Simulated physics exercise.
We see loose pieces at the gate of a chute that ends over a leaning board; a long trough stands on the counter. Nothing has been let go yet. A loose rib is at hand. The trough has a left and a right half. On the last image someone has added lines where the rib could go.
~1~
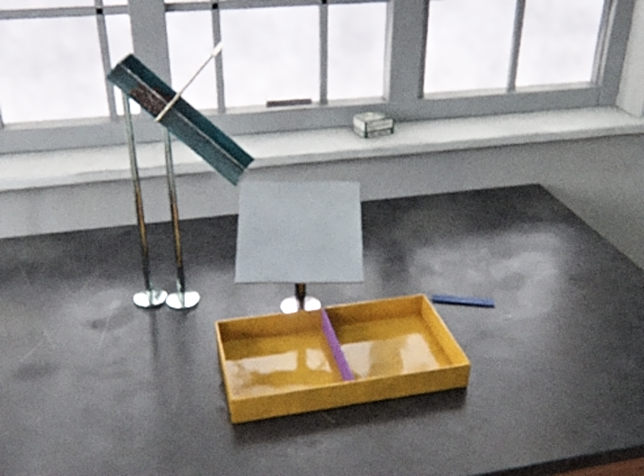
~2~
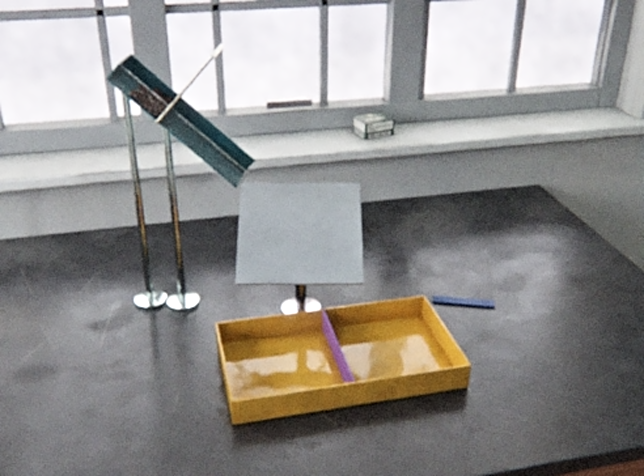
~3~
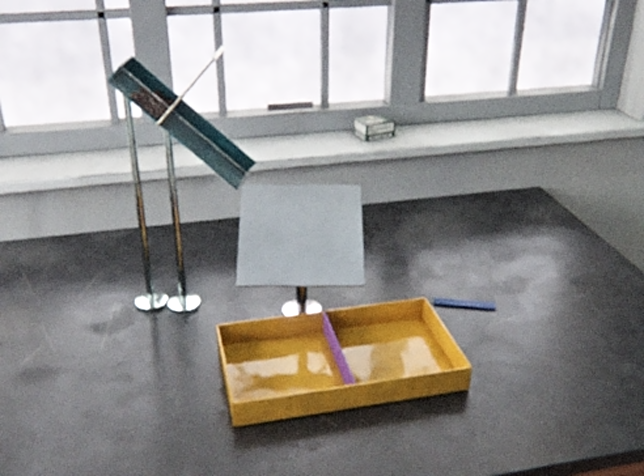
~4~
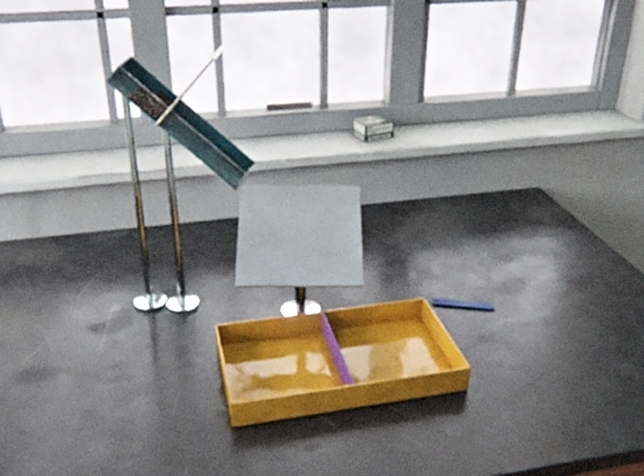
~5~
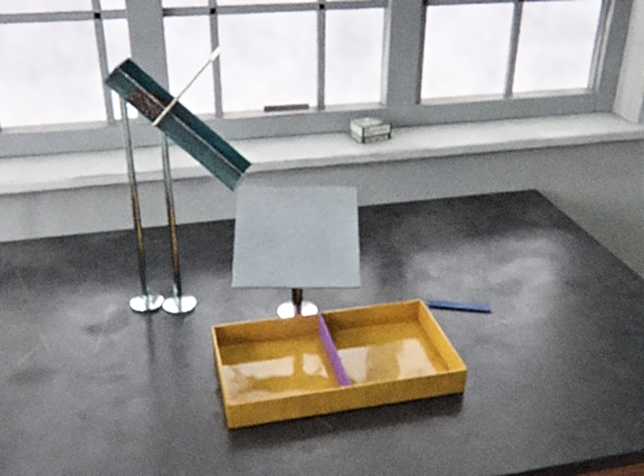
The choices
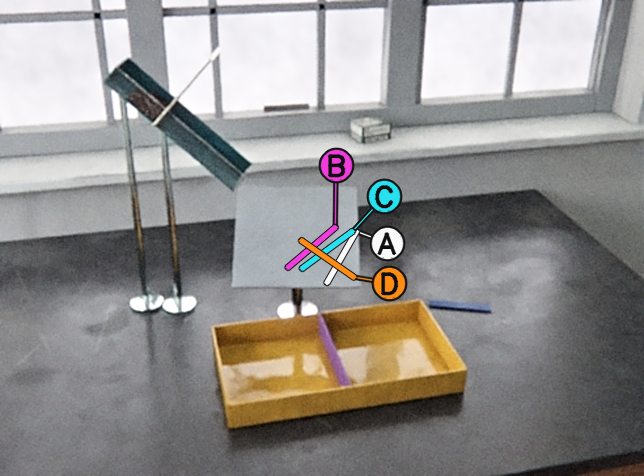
A yellow tray with a purple divider sat on a dark counter below a leaning gray board and a raised green chute holding small brown pieces; nothing moved except the view, which shifted very slightly.
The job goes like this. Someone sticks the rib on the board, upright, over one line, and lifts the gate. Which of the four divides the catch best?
Best: D.
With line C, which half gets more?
Left.
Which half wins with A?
Left.
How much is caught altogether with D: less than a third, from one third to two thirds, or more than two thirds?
It is more than two thirds.
On the marked copy, line A from (356, 231) to (327, 282); line B from (335, 227) to (288, 267); line C from (352, 231) to (302, 268); line D from (301, 240) to (353, 277).
With A, of what is caught, nearly all in the left half, a small part in the right.
With B, of what is caught, nearly all in the left half, a small part in the right.
With C, of what is caught, nearly all in the left half, a small part in the right.
With D, of what is caught, about half in the left half, about half in the right.
